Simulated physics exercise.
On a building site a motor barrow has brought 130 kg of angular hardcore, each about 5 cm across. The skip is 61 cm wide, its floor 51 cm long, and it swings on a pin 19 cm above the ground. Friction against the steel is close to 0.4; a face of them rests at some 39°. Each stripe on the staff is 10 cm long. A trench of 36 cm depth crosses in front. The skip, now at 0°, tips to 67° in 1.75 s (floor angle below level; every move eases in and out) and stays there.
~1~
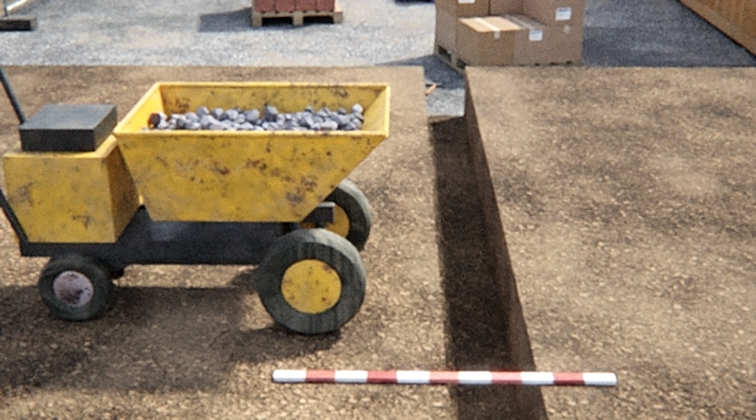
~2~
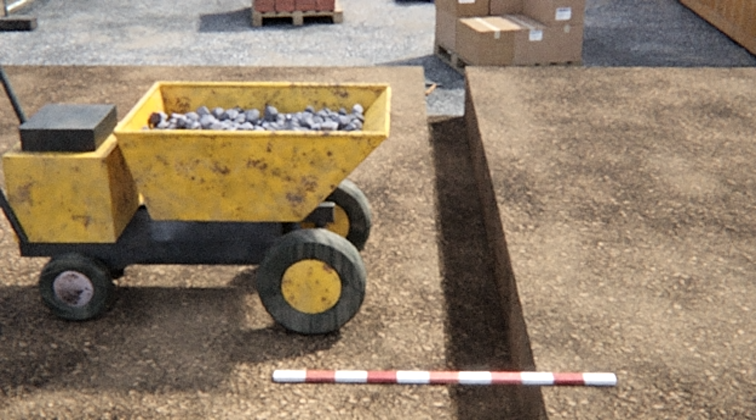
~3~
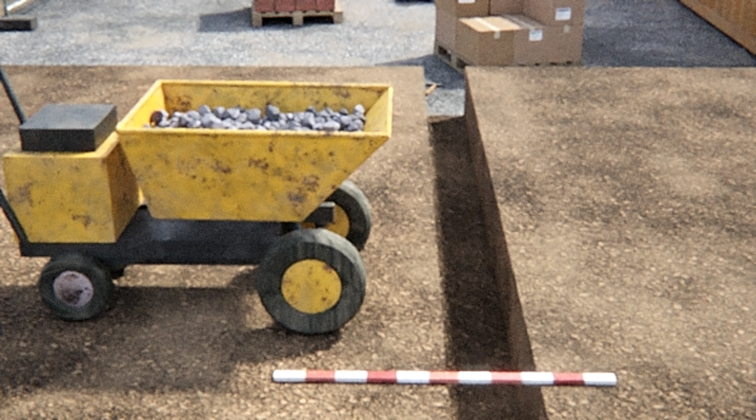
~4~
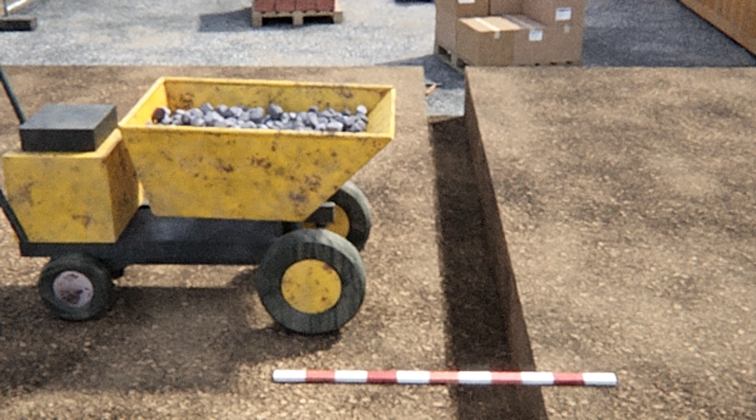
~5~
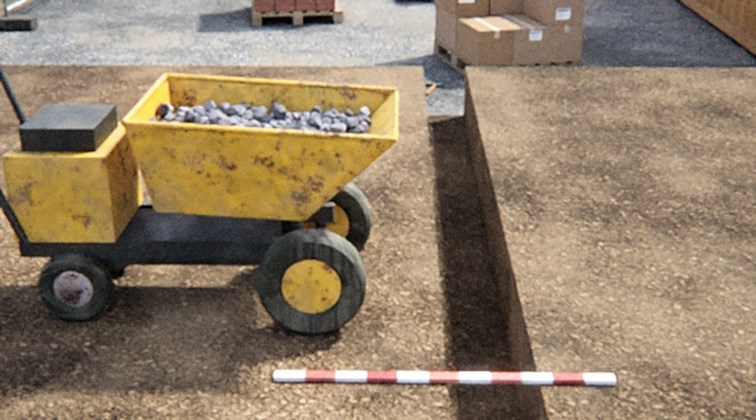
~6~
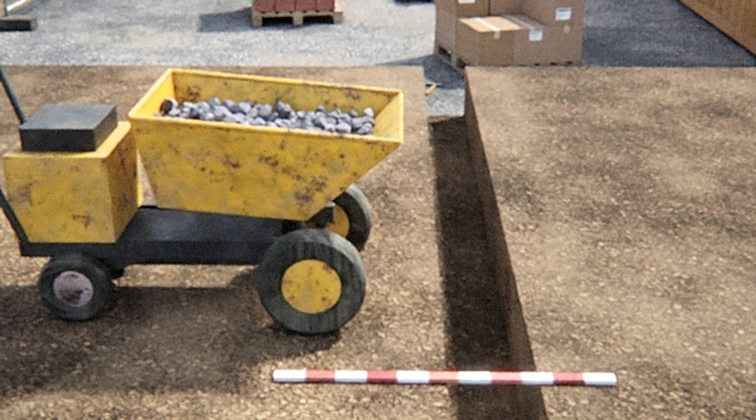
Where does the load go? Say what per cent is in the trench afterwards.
Close to 65 in a hundred.
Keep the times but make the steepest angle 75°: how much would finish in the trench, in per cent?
It would be near 75 per cent.
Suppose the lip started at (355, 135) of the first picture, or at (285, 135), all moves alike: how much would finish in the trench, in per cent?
First some 80, then 50 per cent.
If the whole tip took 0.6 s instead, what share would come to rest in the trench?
In that case some 45 per cent.
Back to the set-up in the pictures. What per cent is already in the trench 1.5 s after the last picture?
About 10 per cent by then.
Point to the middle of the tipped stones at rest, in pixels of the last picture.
Near (497, 351).
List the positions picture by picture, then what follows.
In the first frame, lip at (386, 135), floor tilted 0°, highest stones at (262, 118).
In the second frame, lip at (387, 136), floor tilted 0°, highest stones at (262, 118).
In the third frame, lip at (389, 137), floor tilted 1°, highest stones at (261, 118).
In the fourth frame, the skip is at 2°, its lip at (392, 138); the top of the load is at (252, 117).
In the fifth frame, lip at (396, 140), floor tilted 3°, highest stones at (219, 113).
In the sixth frame, the skip is at 5°, its lip at (401, 143); the top of the load is at (207, 110).
Then, 1.0 s after the last picture the floor is at 56°, 100 % in the skip; the foremost stones are at (464, 224).
Then, 1.5 s after the last picture the floor is at 67°, 83 % in the skip, 12 % in the trench, 5 % past the trench; the foremost stones are at (558, 297).
Then, 1.9 s after the last picture the floor is at 67°, 55 % in the skip, 26 % in the trench, 20 % past the trench; the foremost stones are at (616, 280).
Then, 3.9 s after the last picture the floor is at 67°, 14 % in the skip, 65 % in the trench, 22 % past the trench; the foremost stones are at (645, 293).
